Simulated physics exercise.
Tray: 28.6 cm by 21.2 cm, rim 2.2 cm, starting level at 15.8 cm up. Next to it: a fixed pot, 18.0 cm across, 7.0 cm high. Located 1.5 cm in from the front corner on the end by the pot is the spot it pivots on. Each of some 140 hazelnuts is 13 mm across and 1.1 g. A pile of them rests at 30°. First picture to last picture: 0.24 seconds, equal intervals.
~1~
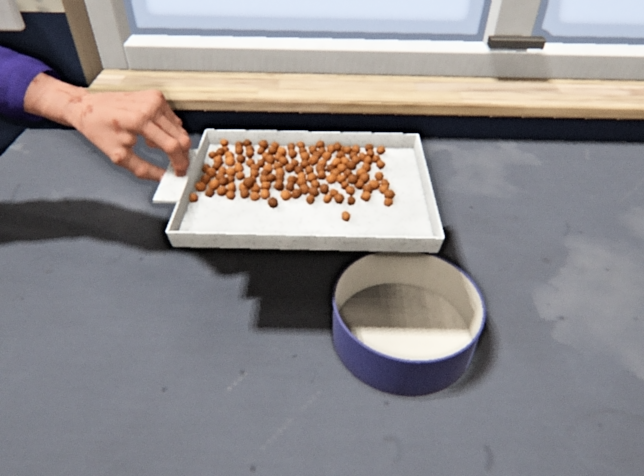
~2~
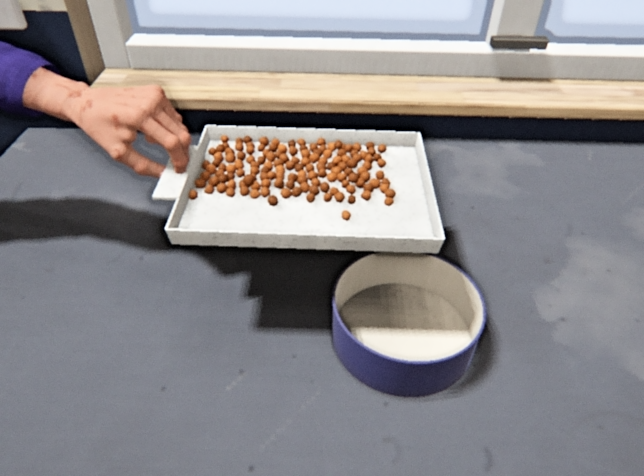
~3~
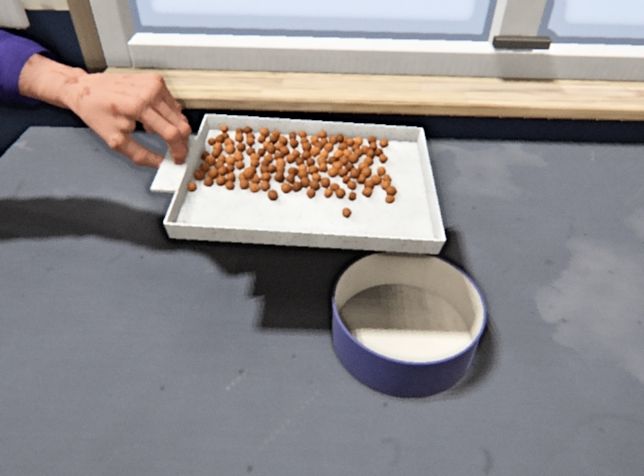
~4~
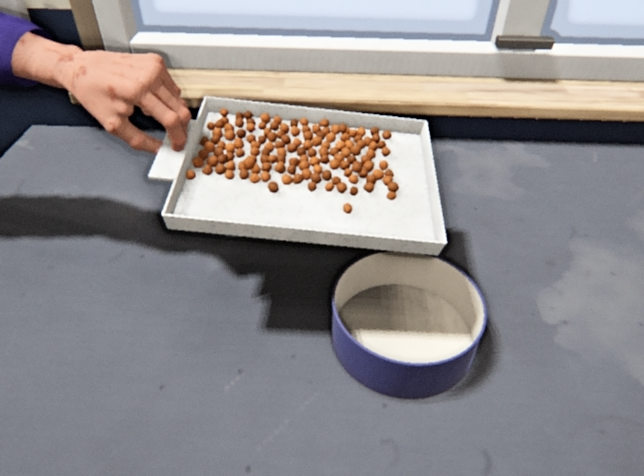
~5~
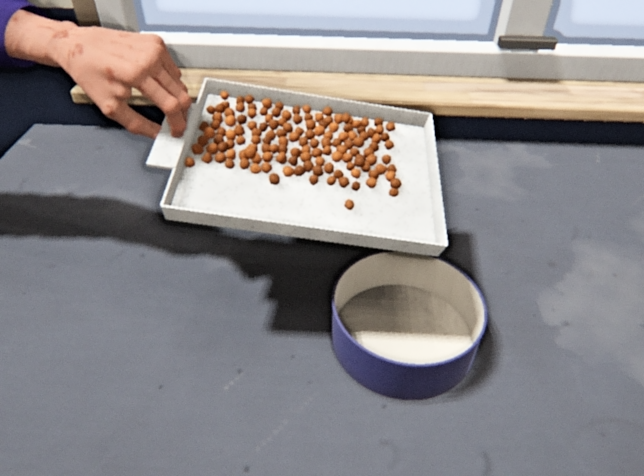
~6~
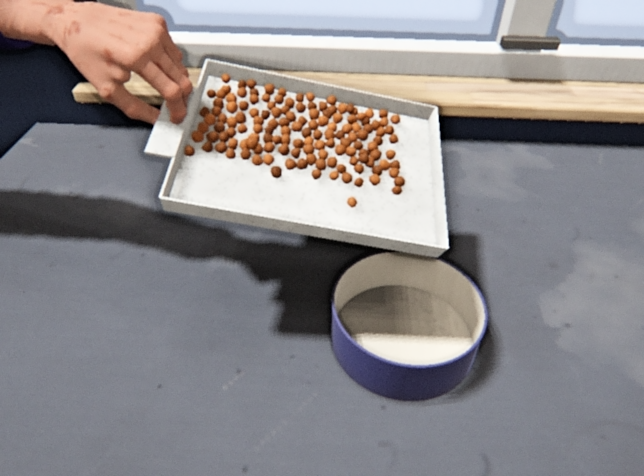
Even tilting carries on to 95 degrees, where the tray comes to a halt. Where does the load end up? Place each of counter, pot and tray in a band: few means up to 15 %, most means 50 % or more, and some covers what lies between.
Counter: Some; pot: Most; left on the tray: Few.
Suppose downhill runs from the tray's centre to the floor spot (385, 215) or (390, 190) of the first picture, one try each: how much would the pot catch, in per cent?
Near 45 and 15 per cent, in that order.
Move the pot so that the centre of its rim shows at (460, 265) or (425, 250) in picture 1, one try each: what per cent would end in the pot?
First try around 10 %, second around 0 %.
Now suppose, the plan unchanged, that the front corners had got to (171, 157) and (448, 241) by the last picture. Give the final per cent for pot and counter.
Pot 30; counter 70.
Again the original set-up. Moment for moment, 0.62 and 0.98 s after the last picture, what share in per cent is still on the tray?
About 75, 10.
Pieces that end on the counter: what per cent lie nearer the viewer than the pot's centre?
Estimate: Close to 100 per cent of the pieces.
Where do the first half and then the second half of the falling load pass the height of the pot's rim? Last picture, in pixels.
Earlier half at about (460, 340), later half at about (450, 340) in pixels.
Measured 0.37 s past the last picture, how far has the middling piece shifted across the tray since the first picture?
Around 12 centimetres.
Then, 0.37 s after the last picture, tilt 55 degrees; the tray holds 100 %, the pot 0 %.
Then, 0.62 s after the last picture, tilt 80 degrees; the tray holds 75 %, the pot 5 %.
Then, 0.98 s after the last picture, tilt 95 degrees; the tray holds 10 %, the pot 45 %.
In the end, counter 40 %, pot 60 %, tray 0 %.
